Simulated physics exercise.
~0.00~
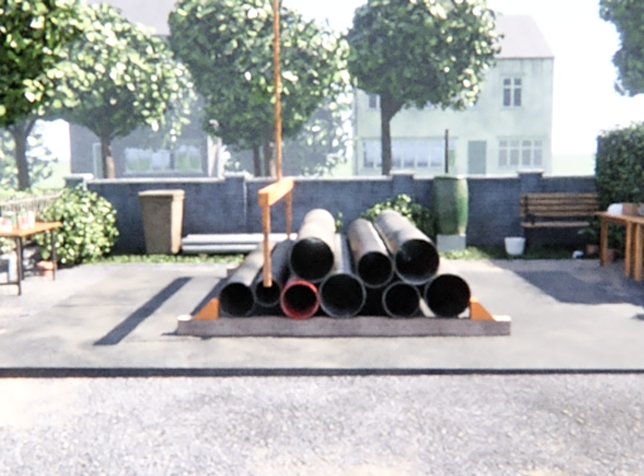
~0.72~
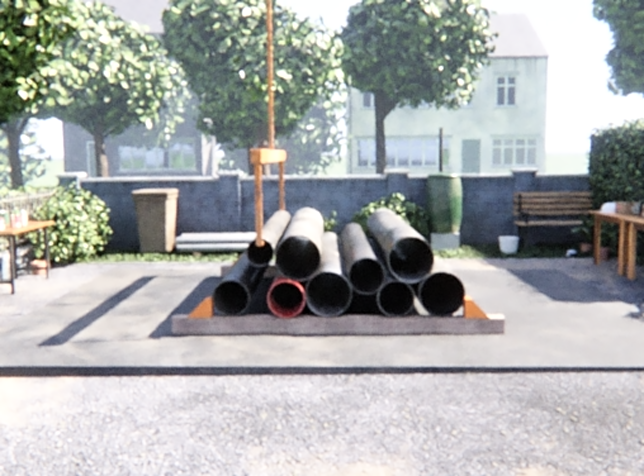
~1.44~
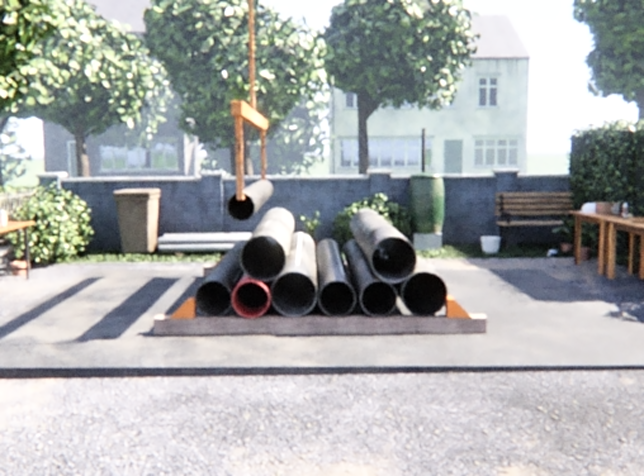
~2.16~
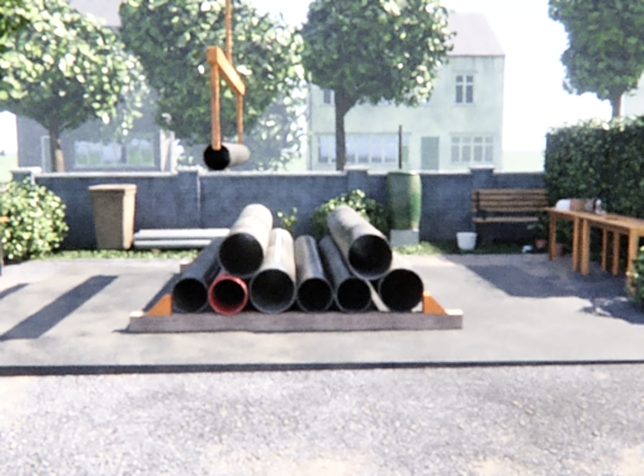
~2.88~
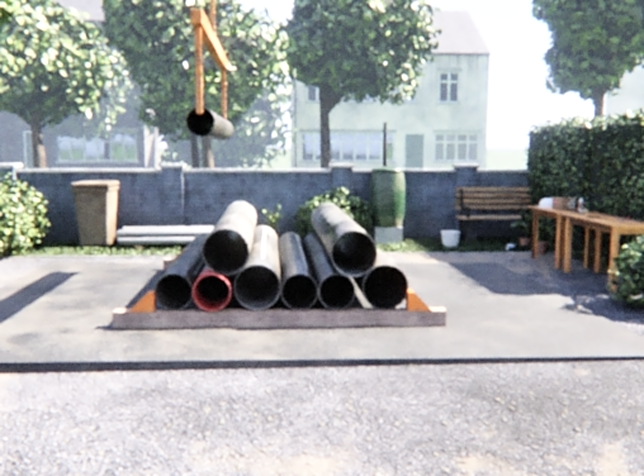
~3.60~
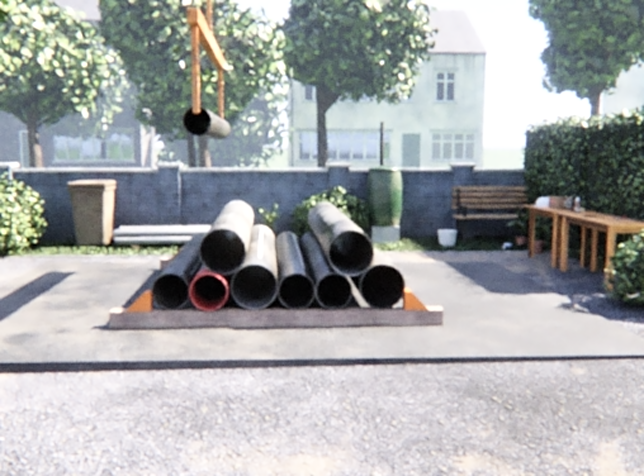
The clip opens on a pile of dark pipes, one rimmed in red, held between orange chocks on a paved yard before a low wall and trees. An orange beam hooks a pipe at the upper left and draws it upward as the camera pans slightly right. As it comes free, the red pipe in the bottom row rolls a little to the left, and a pipe from the upper middle sinks down into the row below. The beam swings round as it carries its pipe above the wall. Finally the load hangs against the trees, while the remaining pipes lie still, two resting on top.
